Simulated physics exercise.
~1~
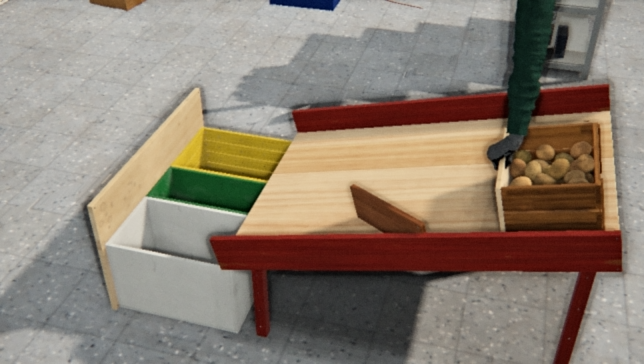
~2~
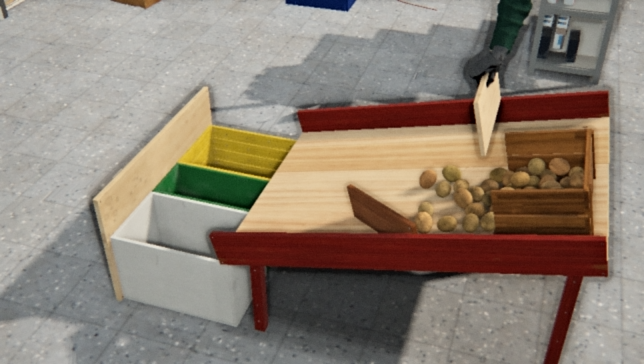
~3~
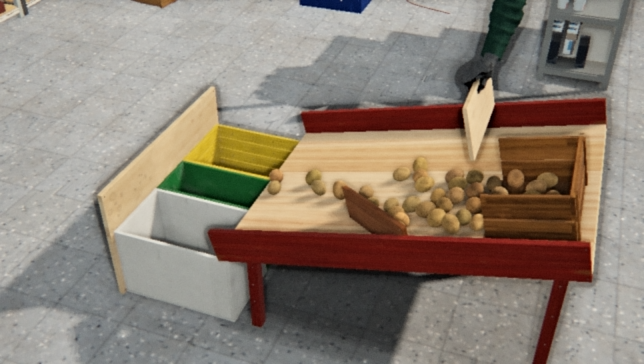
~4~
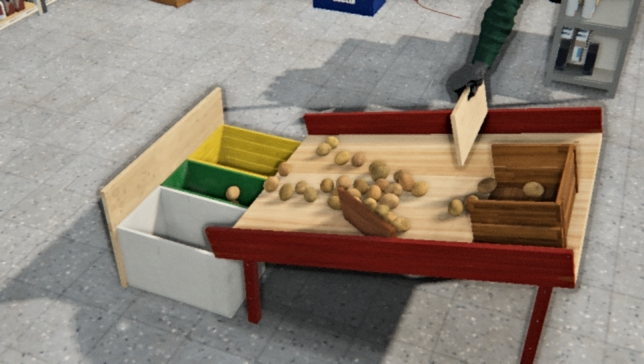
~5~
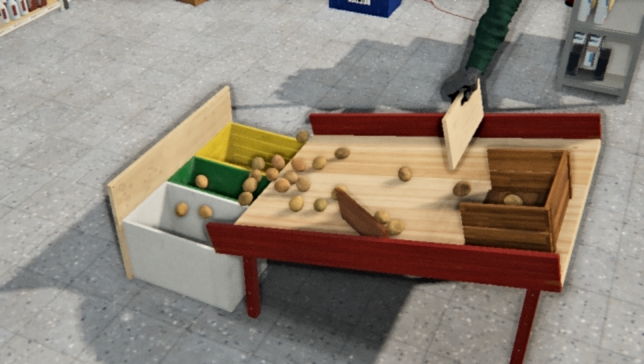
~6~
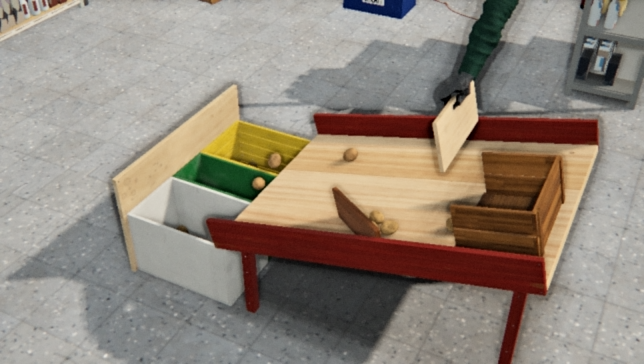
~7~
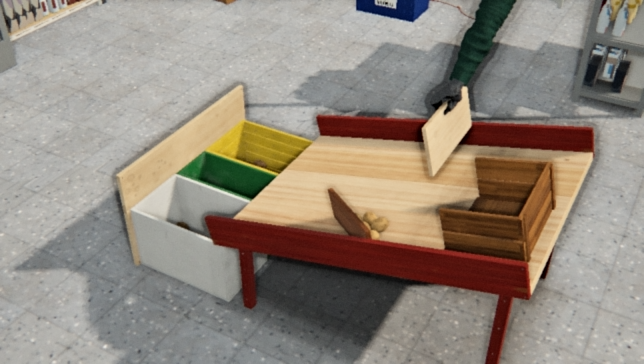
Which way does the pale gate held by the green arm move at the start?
The gate moves up, away from the opening of the wooden pen.
